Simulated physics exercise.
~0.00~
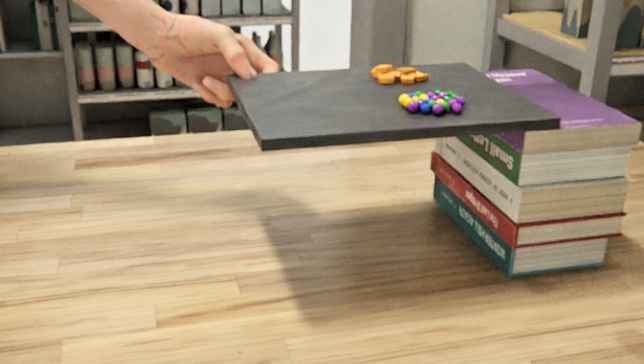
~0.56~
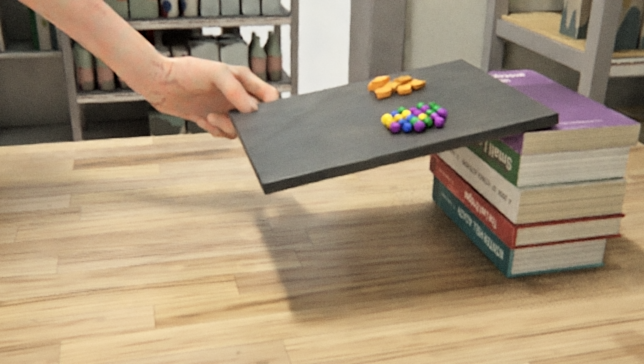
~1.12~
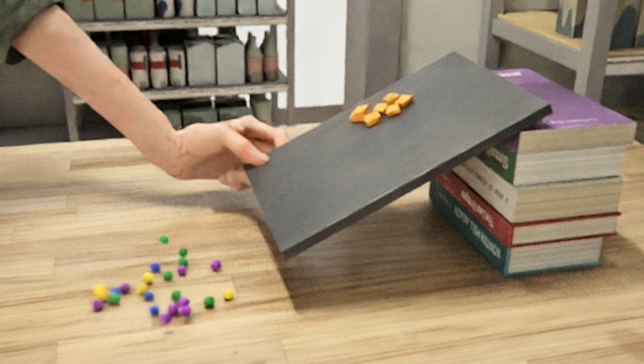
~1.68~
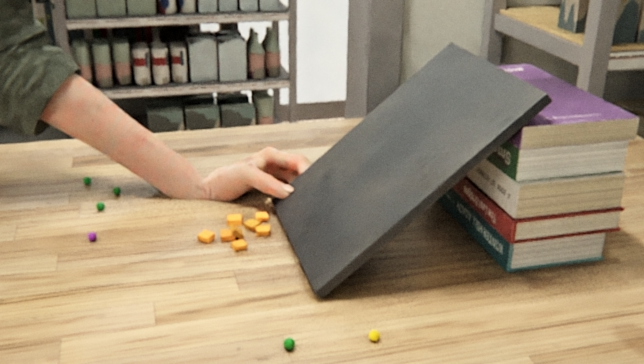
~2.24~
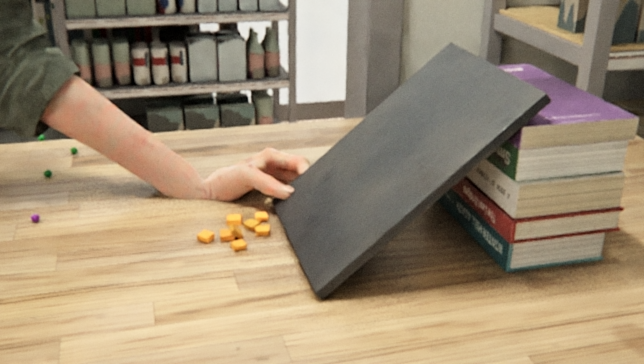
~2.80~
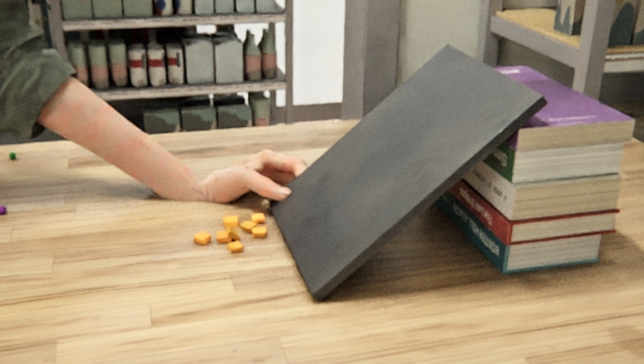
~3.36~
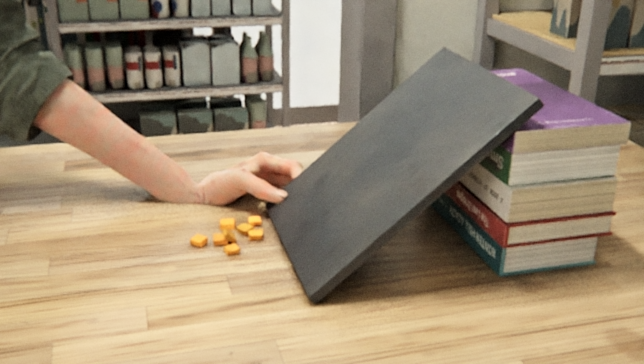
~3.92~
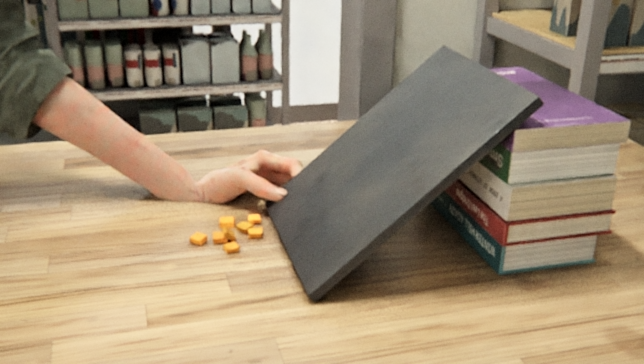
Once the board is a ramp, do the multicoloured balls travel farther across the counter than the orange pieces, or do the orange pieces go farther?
The multicoloured balls travel farther, rolling away across the counter until they are out of view, while the orange pieces stop close to the foot of the board.
A hand at the left holds up one end of a dark grey board, whose other end rests on a stack of thick books on a light wooden counter, seen from the front and slightly above, with shelves behind. Small multicoloured balls and a cluster of orange pieces lie on the board. As the hand lowers its end, the balls roll off first and scatter leftward across the wood. The board tilts more steeply, and the orange pieces slide down after them. With the board resting as a ramp, the last balls roll out of view, while the orange pieces stay bunched beside the hand.
